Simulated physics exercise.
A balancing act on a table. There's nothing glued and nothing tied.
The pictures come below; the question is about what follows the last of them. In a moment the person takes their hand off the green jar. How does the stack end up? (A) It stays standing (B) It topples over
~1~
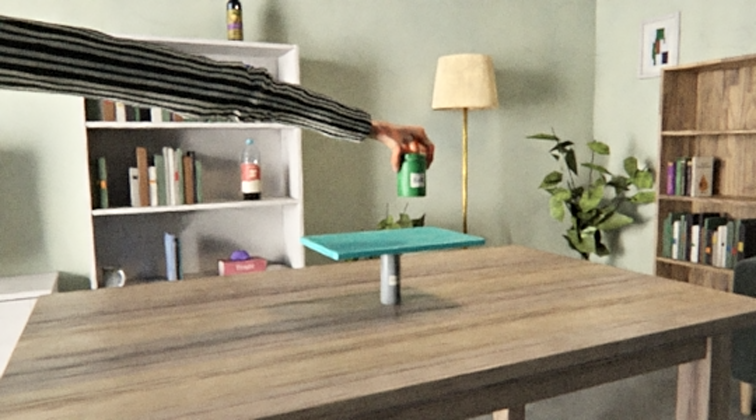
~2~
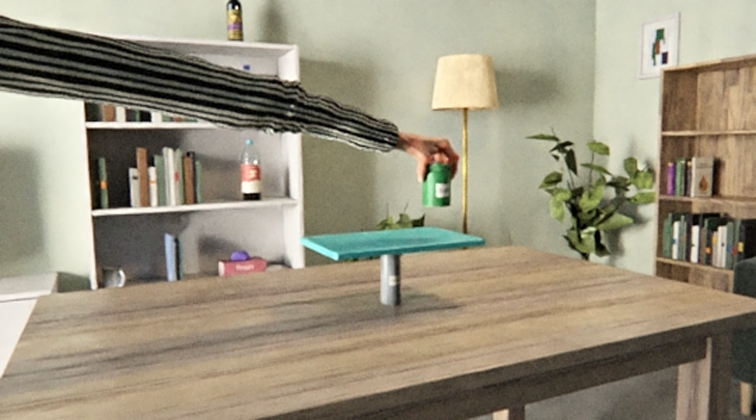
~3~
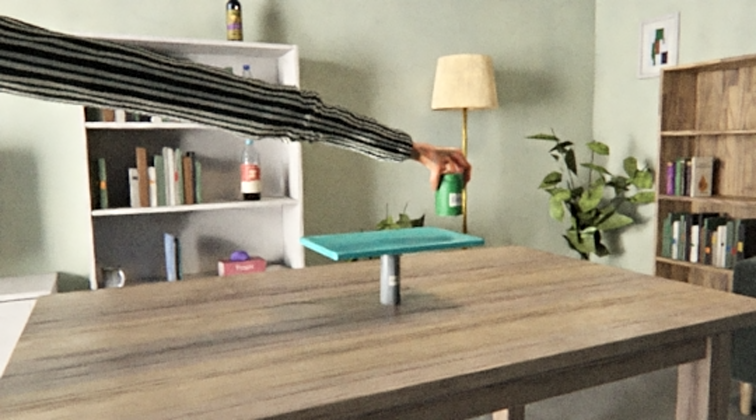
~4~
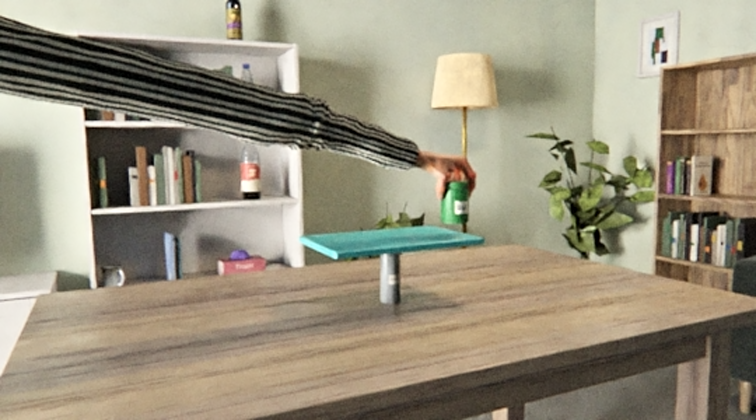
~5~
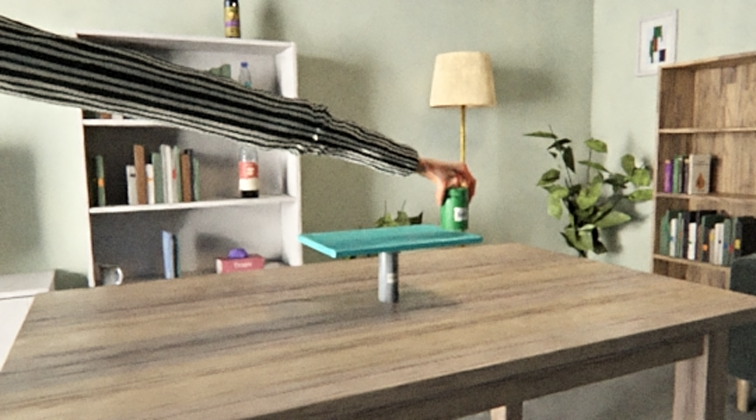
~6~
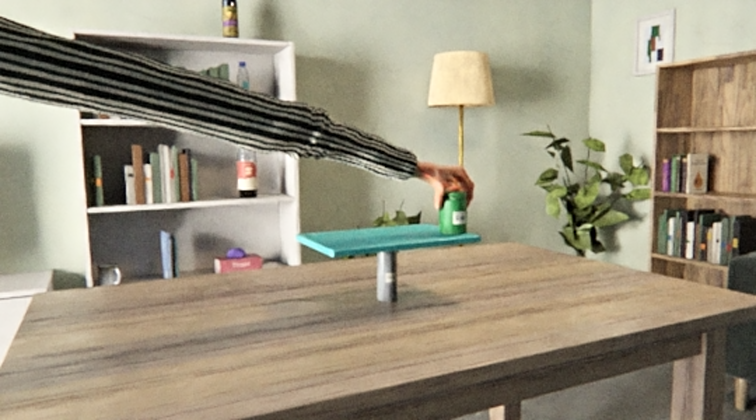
The answer is B.
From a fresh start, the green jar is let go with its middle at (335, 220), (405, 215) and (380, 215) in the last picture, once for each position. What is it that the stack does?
Try one: Collapse; try two: Stable; try three: Stable.
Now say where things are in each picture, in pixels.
Still above its spot; green jar (412, 175); turquoise lid (390, 241), in the first picture.
Still above its spot; green jar (437, 185); turquoise lid (390, 241), in the second picture.
Still above its spot; green jar (449, 194); turquoise lid (390, 241), in the third picture.
Still above its spot; green jar (455, 202); turquoise lid (390, 240), in the fourth picture.
Still above its spot; green jar (455, 209); turquoise lid (388, 238), in the fifth picture.
In place under the hand; green jar (453, 212); turquoise lid (387, 238), in the sixth picture.
Then, 0.30 s on from there, green jar now fallen; turquoise lid turned 34° from how it was put.
Then, 0.60 s on from there, turquoise lid turned 41° from how it was put; grey shaker turned 27° from how it was put.
Then, 0.70 s on from there, turquoise lid and grey shaker now fallen.
Then, 0.90 s on from there, things are still on the move.
In the end, fallen, turquoise lid, grey shaker and green jar. The stack gives way.
